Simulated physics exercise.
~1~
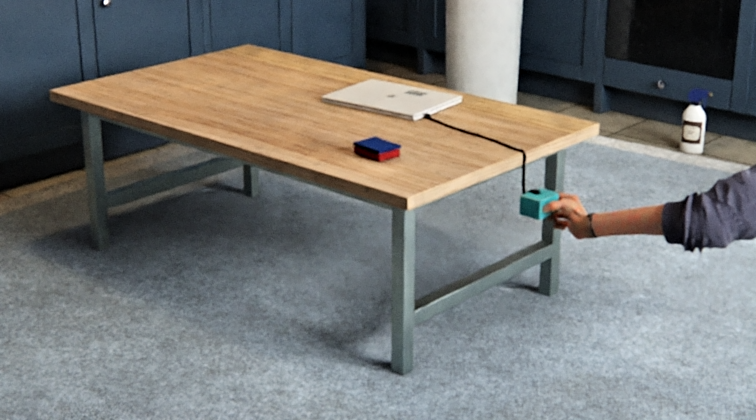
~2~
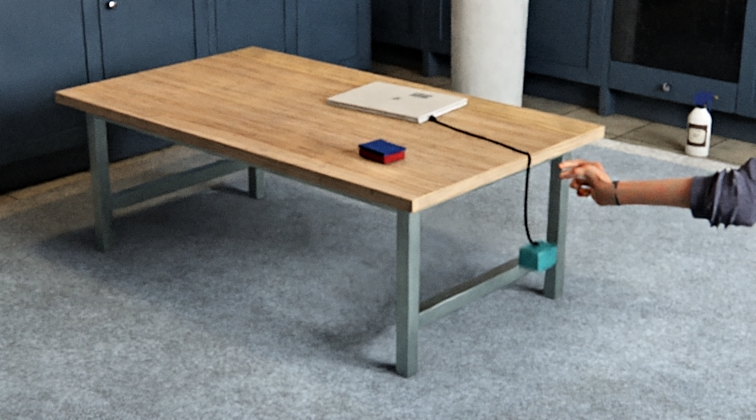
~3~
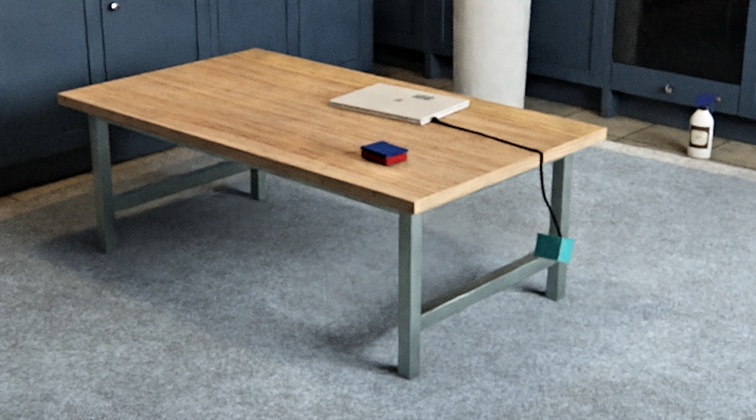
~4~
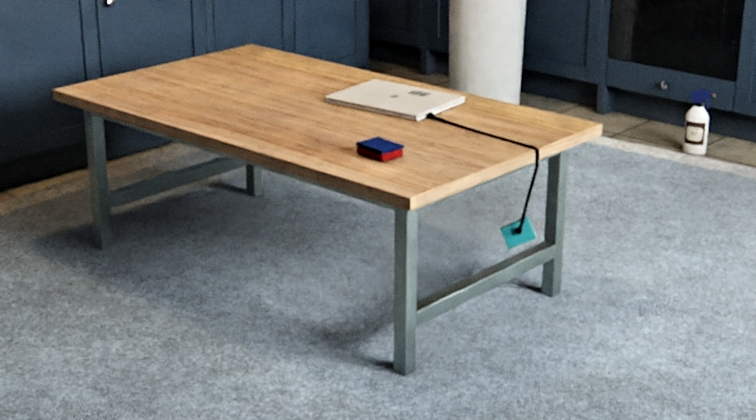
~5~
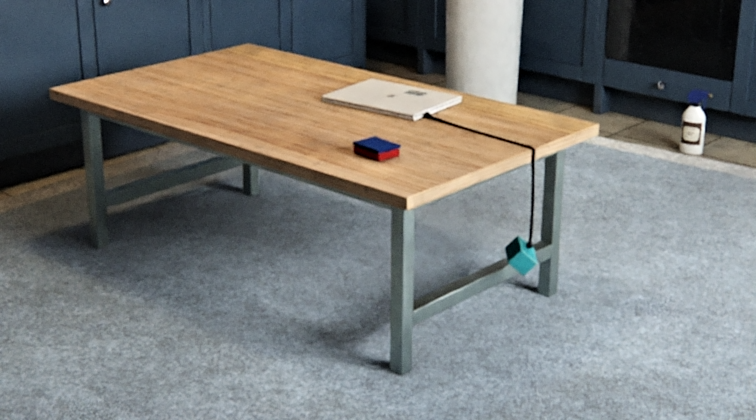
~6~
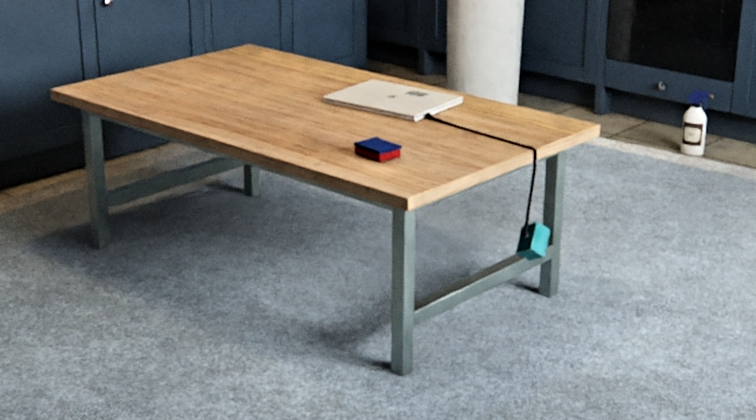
A hand reaches in from the right, holding a turquoise block just beyond the right end of a wooden table with grey legs, seen from slightly above in a room with dark blue cabinets and a grey carpet. A black cord runs from the block over the tabletop to a pale laptop, and a blue and red sponge lies nearer the front edge. The hand lets go and draws back, and the block drops a short way. It swings right, then left, twisting on its cord. Finally it hangs above the floor, with laptop and sponge still in place.
